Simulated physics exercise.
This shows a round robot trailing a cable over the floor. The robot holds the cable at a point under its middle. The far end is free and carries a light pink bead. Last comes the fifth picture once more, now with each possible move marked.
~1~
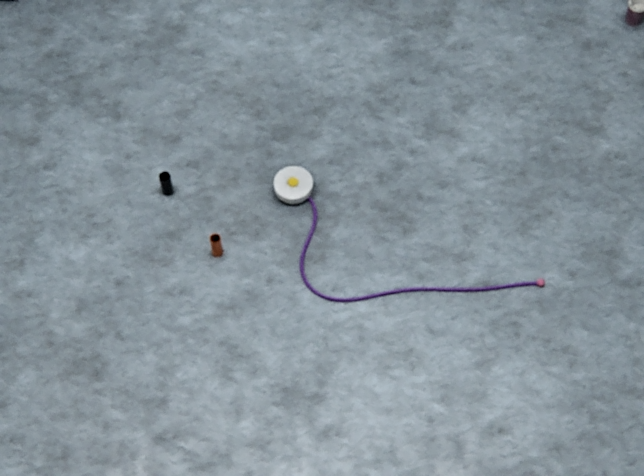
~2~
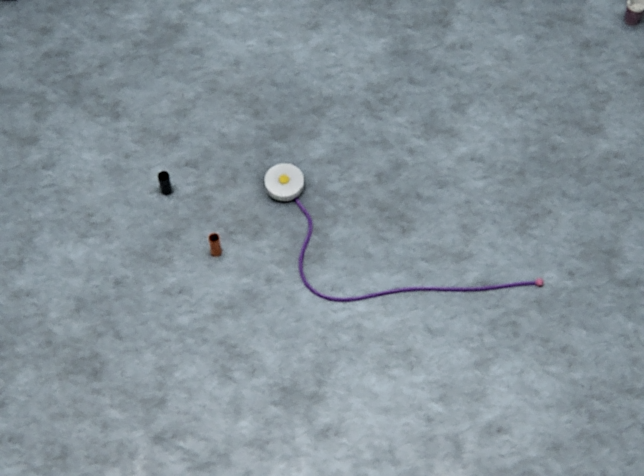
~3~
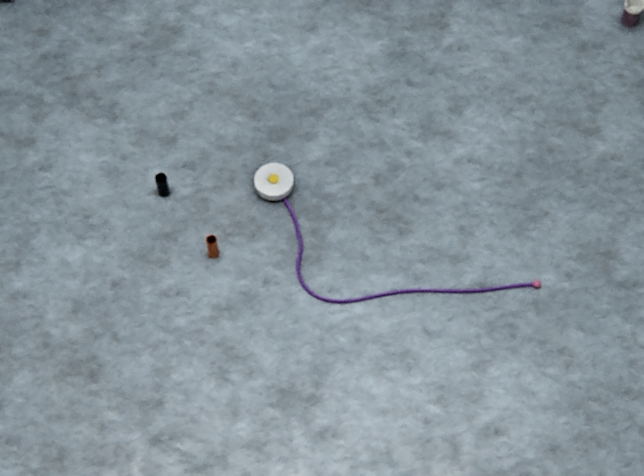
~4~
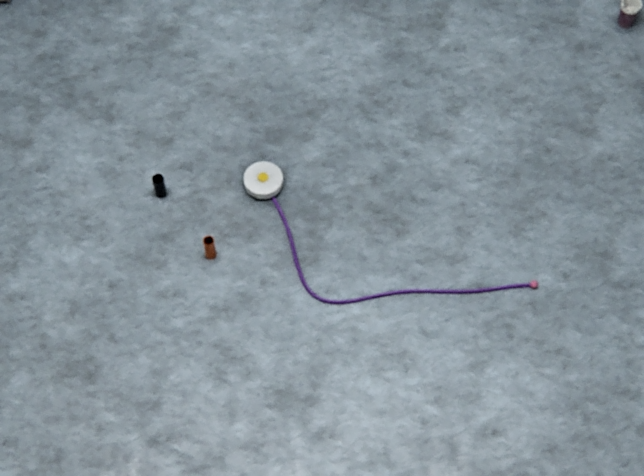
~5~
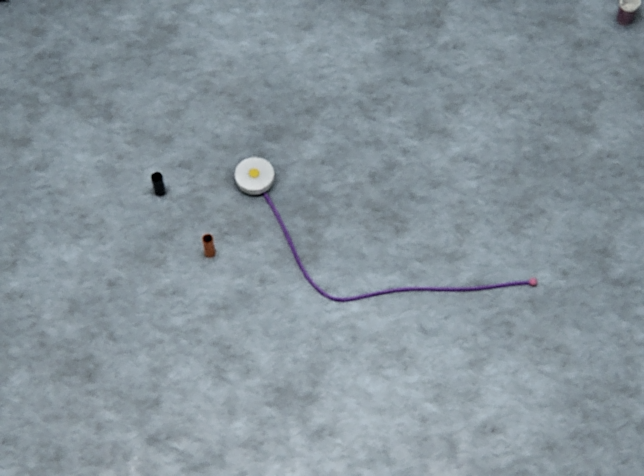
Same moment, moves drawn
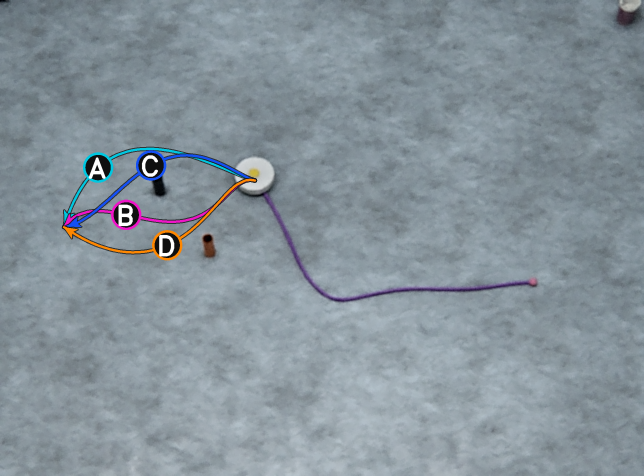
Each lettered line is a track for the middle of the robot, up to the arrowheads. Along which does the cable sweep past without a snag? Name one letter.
Only B misses them all.
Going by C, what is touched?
It meets the black post.
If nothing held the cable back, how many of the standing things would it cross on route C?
One.
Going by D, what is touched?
It meets the orange post.
On the marked copy, A from (255, 181) via (141, 149) to (65, 224); B from (255, 181) via (164, 221) to (64, 227); C from (255, 181) via (155, 163) to (67, 226); D from (255, 181) via (167, 245) to (64, 227).
With B. Early on, robot (191, 215), middle of the cable (354, 288), free end (533, 282).
Further on, robot (113, 209), middle of the cable (287, 252), free end (462, 282).
At the end, robot (63, 223), middle of the cable (242, 242), free end (415, 275); nothing has been touched.
As for the rest, A meets the black post; C meets the black post; D meets the orange post.
